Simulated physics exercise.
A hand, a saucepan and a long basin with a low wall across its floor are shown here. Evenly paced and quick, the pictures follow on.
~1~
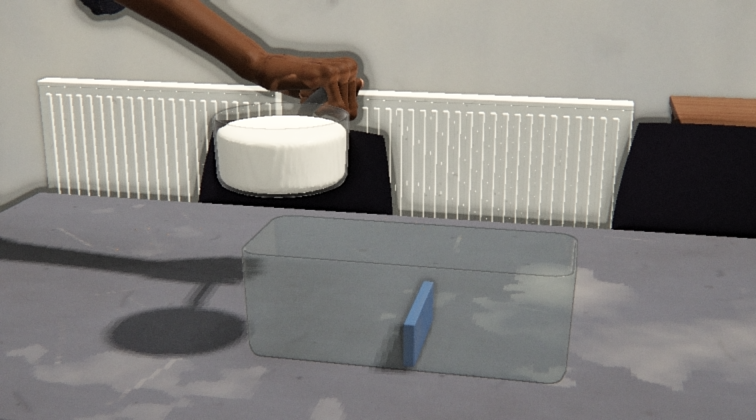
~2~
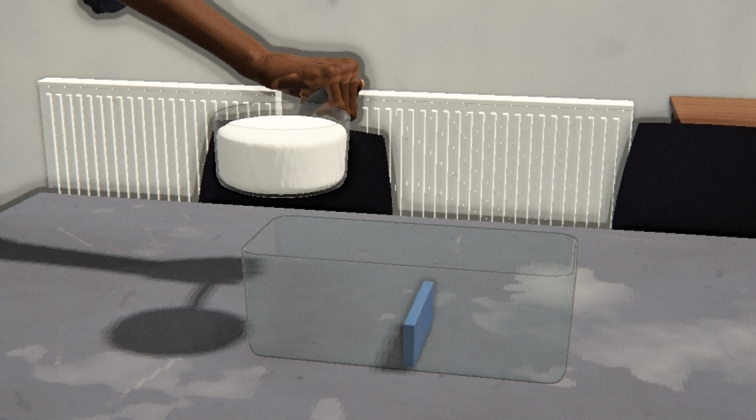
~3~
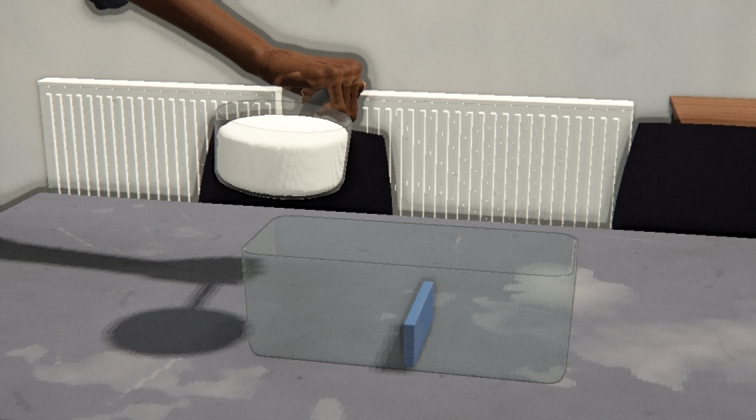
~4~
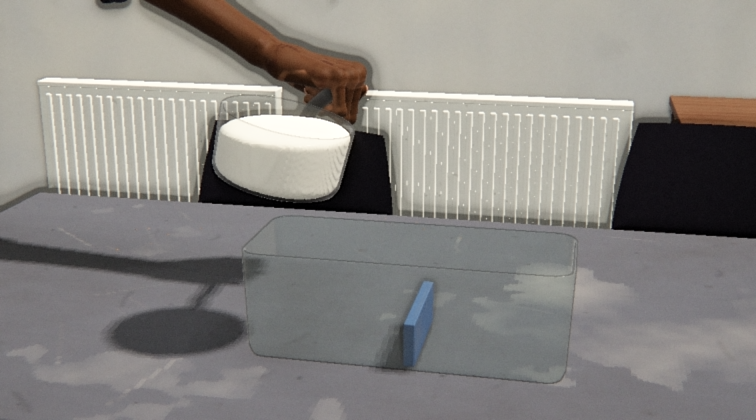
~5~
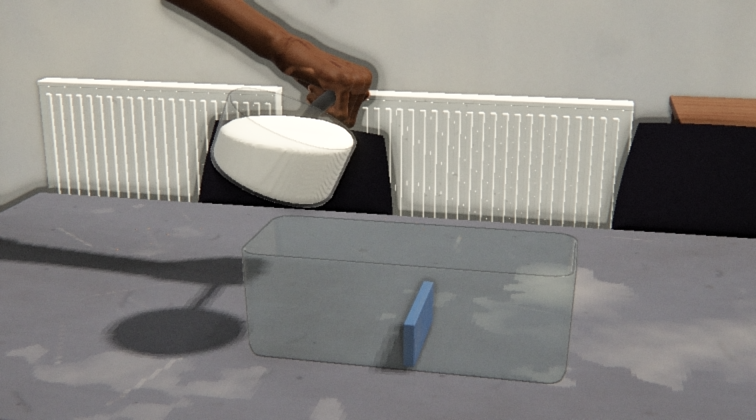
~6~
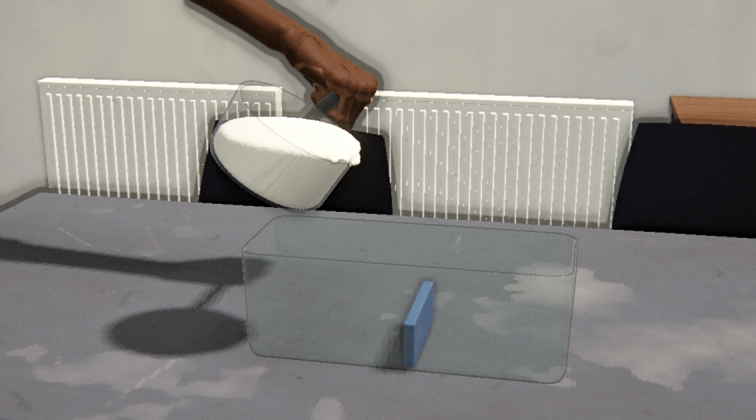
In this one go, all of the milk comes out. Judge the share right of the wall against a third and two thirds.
The share right of the wall ends up below a third.
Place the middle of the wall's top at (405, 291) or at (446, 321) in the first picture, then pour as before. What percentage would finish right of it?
First try close to 15 percent, second try close to 30 percent.
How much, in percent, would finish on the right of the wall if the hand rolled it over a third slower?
Something like 10 in a hundred.
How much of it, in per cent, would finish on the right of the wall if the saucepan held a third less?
Roughly 5 in a hundred.
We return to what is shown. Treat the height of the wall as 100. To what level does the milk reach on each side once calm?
On the left it is 60 per cent, on the right 10.
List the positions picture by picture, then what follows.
The first frame shows tilt 0°; pouring edge (346, 120); surface from (223, 125) to (345, 132); the long basin's rim runs from (258, 235) to (576, 257); the wall's top is at (419, 303).
The second frame shows tilt 2°; pouring edge (347, 122); surface from (223, 125) to (345, 132).
The third frame shows tilt 6°; pouring edge (349, 127); surface from (225, 124) to (347, 134).
The fourth frame shows tilt 13°; pouring edge (351, 136); surface from (225, 124) to (349, 136).
The fifth frame shows tilt 22°; pouring edge (353, 148); surface from (225, 125) to (354, 139).
The sixth frame shows tilt 33°; pouring edge (352, 161); surface from (223, 122) to (346, 148); 4 per cent is over the edge.
A moment on, the saucepan is tipped on its side and 26 per cent is still to pour, 44 is left of the wall and 1 right of it.
Next, the saucepan is tipped right over and 6 per cent is still to pour, 84 is left of the wall and 3 right of it.
Then the saucepan is tipped right over and 1 per cent is still to pour, 84 is left of the wall and 9 right of it.
Later the saucepan is tipped right over and 0 per cent is still to pour, 84 is left of the wall and 10 right of it.
At rest 84 per cent lies left of the wall, 10 right of it and 5 outside.
